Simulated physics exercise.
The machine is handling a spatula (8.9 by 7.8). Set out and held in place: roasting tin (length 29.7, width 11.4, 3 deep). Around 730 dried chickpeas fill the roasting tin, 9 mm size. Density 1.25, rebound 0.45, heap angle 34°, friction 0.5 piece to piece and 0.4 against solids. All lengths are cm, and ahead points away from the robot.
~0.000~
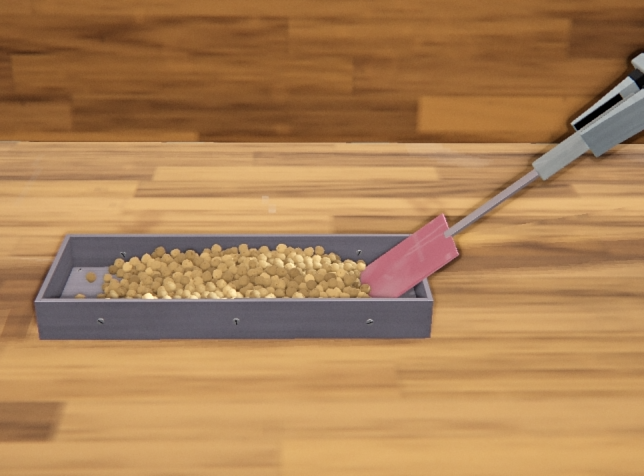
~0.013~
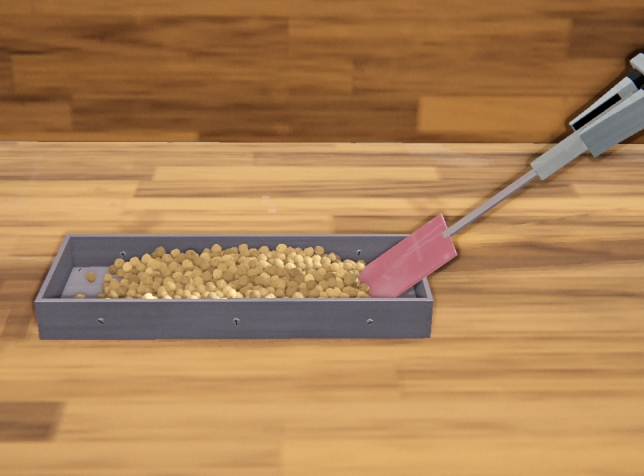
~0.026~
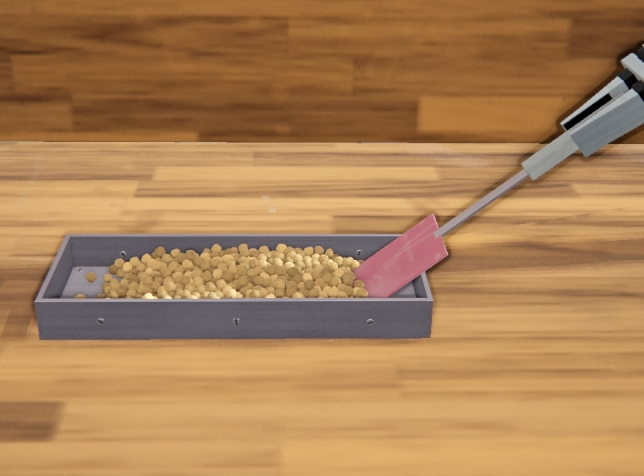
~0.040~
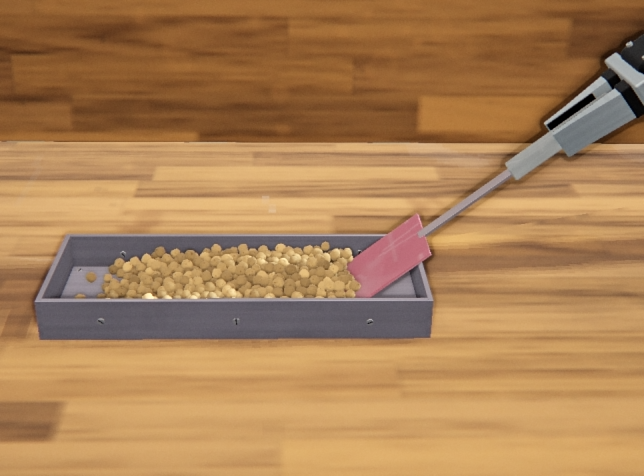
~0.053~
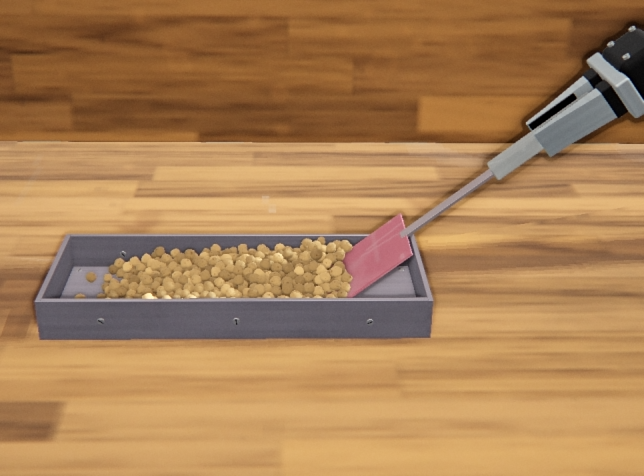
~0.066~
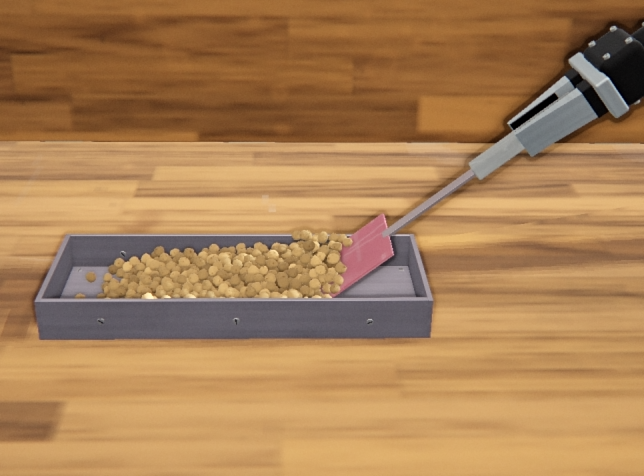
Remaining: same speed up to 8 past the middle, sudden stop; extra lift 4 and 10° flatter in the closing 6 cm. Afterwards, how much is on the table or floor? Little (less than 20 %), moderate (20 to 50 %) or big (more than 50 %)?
Share on the table or floor: Moderate (20 to 50 %).
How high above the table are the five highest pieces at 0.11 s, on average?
Some 7 cm.
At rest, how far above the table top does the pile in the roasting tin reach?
Some 3.5 cm.
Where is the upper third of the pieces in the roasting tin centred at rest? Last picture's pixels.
Near (102, 282).
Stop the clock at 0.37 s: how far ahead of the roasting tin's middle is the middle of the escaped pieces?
Some 24 cm.
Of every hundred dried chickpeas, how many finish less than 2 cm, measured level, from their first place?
About 10 per cent.
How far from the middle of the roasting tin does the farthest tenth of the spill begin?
Roughly 55 cm.
After 0.11 s, sloping 39°, highest piece 8 above the table; 728 in the roasting tin.
After 0.15 s, sloping 36°, highest piece 9 above the table; 720 in the roasting tin, 8 on the blade or in flight.
After 0.37 s, sloping 29°, highest piece 5 above the table; 440 in the roasting tin, 280 on the table or floor, 8 on the blade or in flight.
After 1.42 s, sloping 29°, highest piece 3 above the table; 439 in the roasting tin, 289 on the table or floor.
In the end, 439 in the roasting tin, 289 on the table or floor. That is 40 % on the table or floor.
